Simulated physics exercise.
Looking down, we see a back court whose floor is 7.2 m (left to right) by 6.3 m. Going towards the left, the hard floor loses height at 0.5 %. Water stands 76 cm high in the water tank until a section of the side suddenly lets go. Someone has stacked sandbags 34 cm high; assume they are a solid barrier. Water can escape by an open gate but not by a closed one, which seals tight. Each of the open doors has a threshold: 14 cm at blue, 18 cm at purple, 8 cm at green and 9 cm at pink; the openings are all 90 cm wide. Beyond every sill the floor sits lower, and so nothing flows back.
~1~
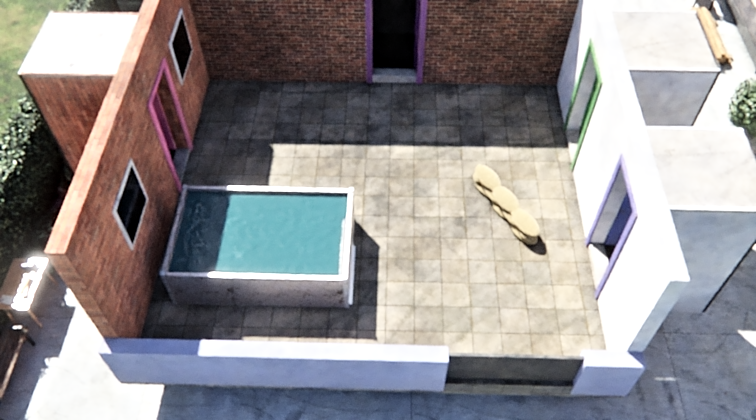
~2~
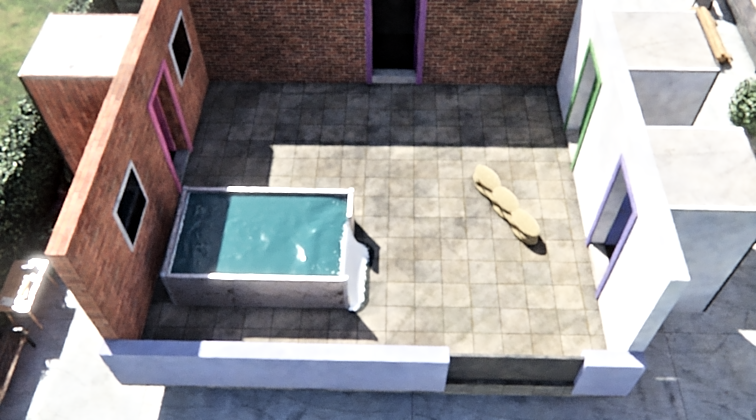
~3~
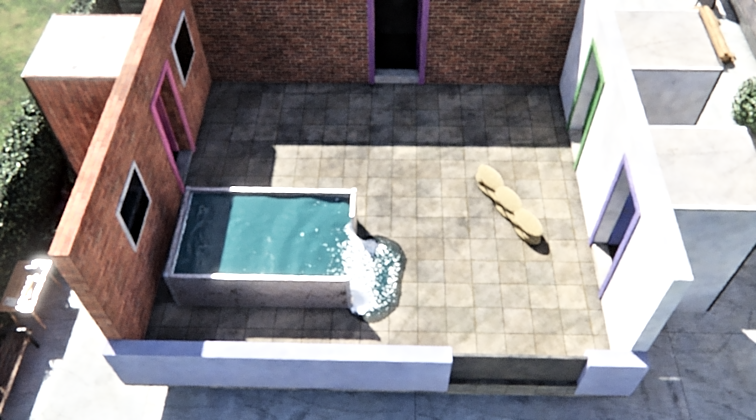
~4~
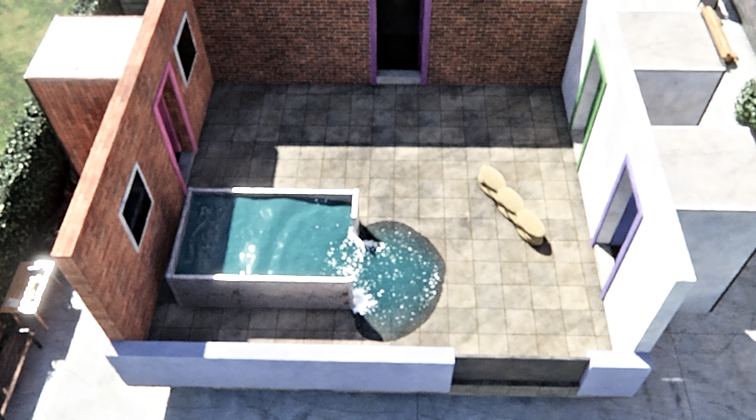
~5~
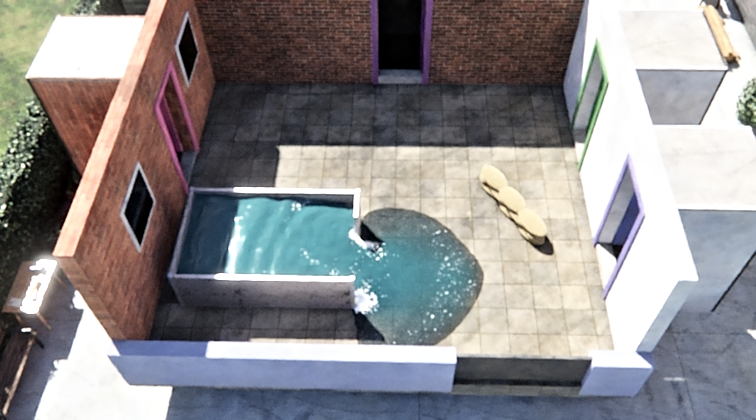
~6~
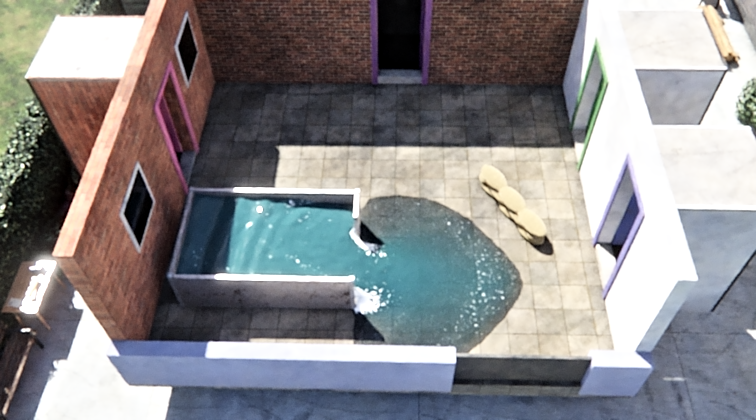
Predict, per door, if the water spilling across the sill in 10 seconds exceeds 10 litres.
In the end the blue door will most likely bust the limit; the purple door will most likely respect the limit; the green door will most likely respect the limit; the pink door will most likely respect the limit.
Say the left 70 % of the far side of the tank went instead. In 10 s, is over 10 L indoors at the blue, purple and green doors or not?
So blue stays lower, purple stays lower, green tops it.
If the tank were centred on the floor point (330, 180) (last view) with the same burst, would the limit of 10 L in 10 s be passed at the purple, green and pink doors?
Well, against that limit, at purple it's within bounds, at green it's too much, and at pink it's within bounds.
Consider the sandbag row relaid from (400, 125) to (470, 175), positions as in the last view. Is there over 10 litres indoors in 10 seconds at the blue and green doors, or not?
Blue exceeded, green exceeded.
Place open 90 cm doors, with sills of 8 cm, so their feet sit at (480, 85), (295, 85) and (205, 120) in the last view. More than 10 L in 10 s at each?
First doorway gets there, second falls short, third gets there.
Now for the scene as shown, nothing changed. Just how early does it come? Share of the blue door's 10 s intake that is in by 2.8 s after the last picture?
Around 80 percent.
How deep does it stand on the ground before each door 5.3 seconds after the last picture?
Door by door in cm, blue shows 14, purple shows 9, green shows 4, pink shows 0.
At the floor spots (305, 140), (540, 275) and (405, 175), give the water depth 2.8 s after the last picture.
First 0 cm, then 25 cm, then 2 cm.
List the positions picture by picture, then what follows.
Still water, 76 cm deep, in the water tank at (262, 233), in the first frame.
Water pours out at (347, 265) and has run 0.7 m, to (352, 311); typically 9 cm deep outside, 76 cm at the water tank's back, in the second frame.
The front is at (394, 246), 0.9 m from the gap at (350, 267); 1.0 m2 of floor is under water; 76 cm left at the back of the water tank, in the third frame.
The front is at (439, 263), 1.5 m from the gap at (352, 268); 2.4 m2 of floor is under water; 76 cm left at the back of the water tank, in the fourth frame.
The front is at (477, 269), 2.0 m from the gap at (354, 268); 4.1 m2 of floor is under water; 76 cm left at the back of the water tank, in the fifth frame.
Water pours out at (353, 268) and has run 2.7 m, to (518, 282); typically 5 cm deep outside, 75 cm at the water tank's back, in the sixth frame.
Then, 0.7 s after the last picture water covers 30 % of the floor and is deepest (43 cm) near (360, 285); blue door 21 cm at the sill, 4 L in, purple door not reached, green door not reached, pink door not reached.
Then, 1.5 s after the last picture water covers 30 % of the floor and is deepest (46 cm) near (604, 350); blue door 29 cm at the sill, 57 L in, purple door not reached, green door not reached, pink door not reached.
Then, 2.8 s after the last picture water covers 45 % of the floor and is deepest (32 cm) near (533, 349); blue door 28 cm at the sill, 182 L in, purple door not reached, green door 3 cm at the sill, 0 L in, pink door not reached.
Then, 5.3 s after the last picture water covers 70 % of the floor and is deepest (18 cm) near (451, 369); blue door 14 cm at the sill, 223 L in, purple door 9 cm at the sill, 0 L in, green door 4 cm at the sill, 0 L in, pink door not reached.
Then, 9.3 s after the last picture water covers 95 % of the floor and is deepest (17 cm) near (175, 238); blue door 8 cm at the sill, 224 L in, purple door 8 cm at the sill, 0 L in, green door 5 cm at the sill, 0 L in, pink door 8 cm at the sill, 0 L in.
